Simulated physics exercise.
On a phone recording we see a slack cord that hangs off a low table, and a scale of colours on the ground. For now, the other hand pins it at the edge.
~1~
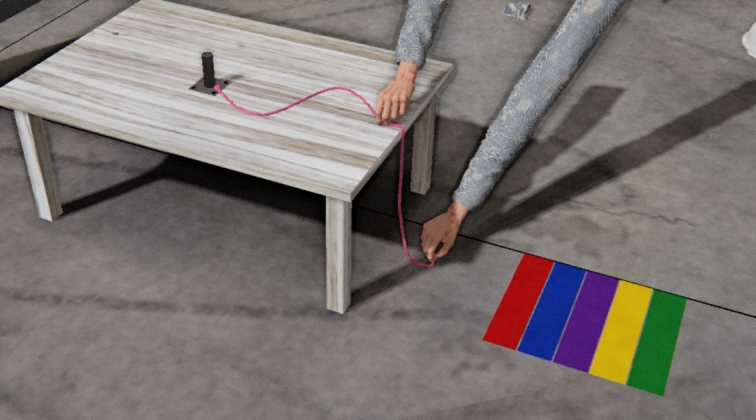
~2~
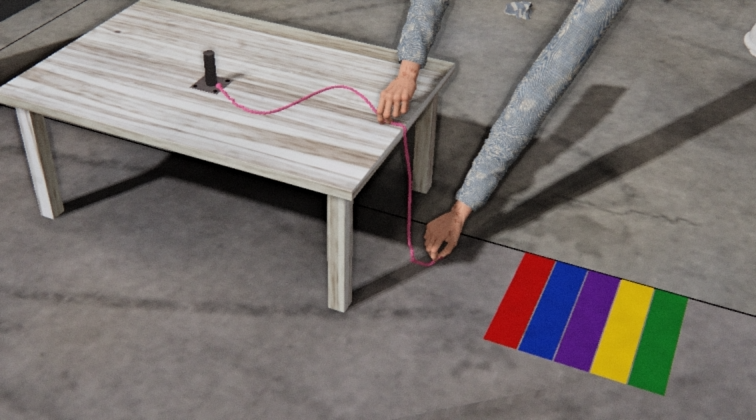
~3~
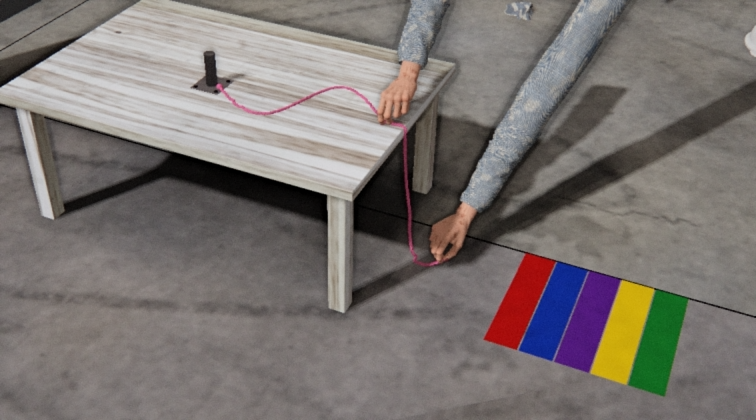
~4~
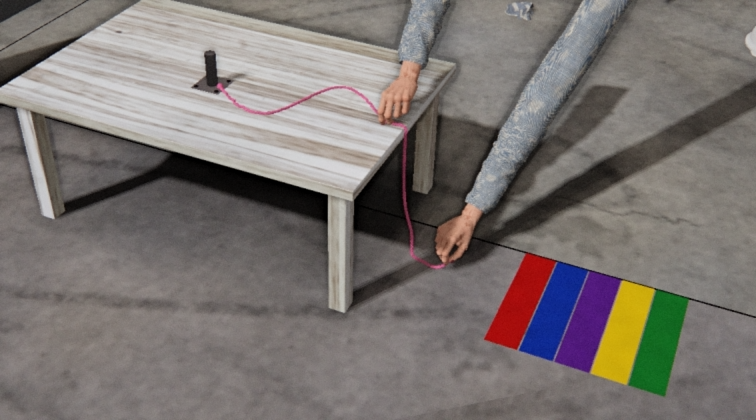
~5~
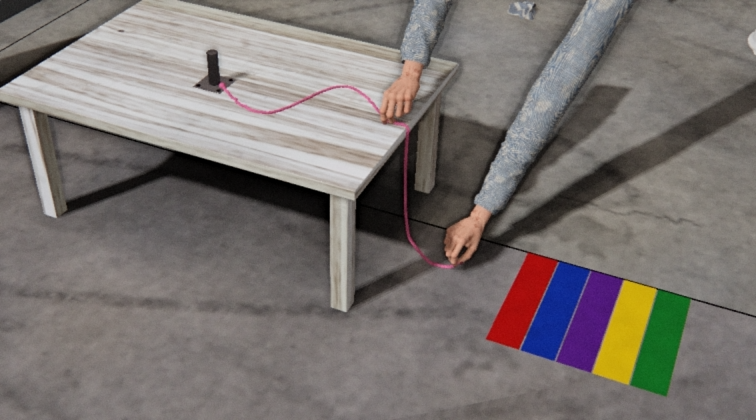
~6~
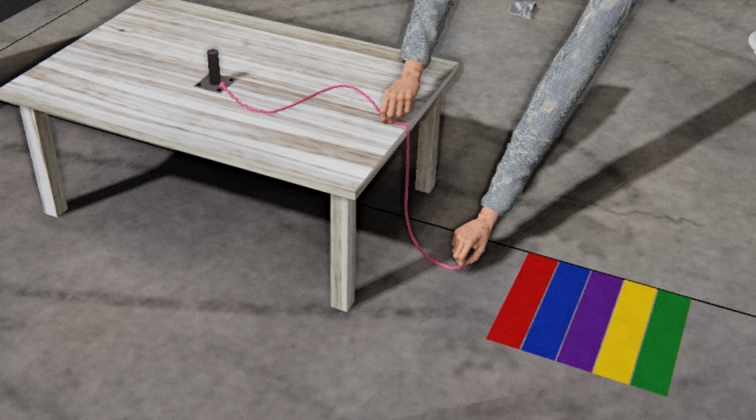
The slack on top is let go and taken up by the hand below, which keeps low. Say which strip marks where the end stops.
The yellow strip marks it.
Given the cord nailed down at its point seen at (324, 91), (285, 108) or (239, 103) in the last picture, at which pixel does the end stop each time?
Taking the tries in turn: (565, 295), (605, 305) and (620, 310).
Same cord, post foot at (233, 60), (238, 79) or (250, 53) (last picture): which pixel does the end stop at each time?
Roughly (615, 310), (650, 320) and (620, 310), try by try.
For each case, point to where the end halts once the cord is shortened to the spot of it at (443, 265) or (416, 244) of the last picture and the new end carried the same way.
First (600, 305), then (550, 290).
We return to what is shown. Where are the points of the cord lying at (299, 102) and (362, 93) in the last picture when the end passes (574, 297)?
Point 1 - (330, 103); point 2 - (405, 124).
Soon after, end near (574, 297); over blue.
After that, end near (609, 307); over purple.
At the stop, end near (631, 314); over yellow. It halts on the yellow strip.
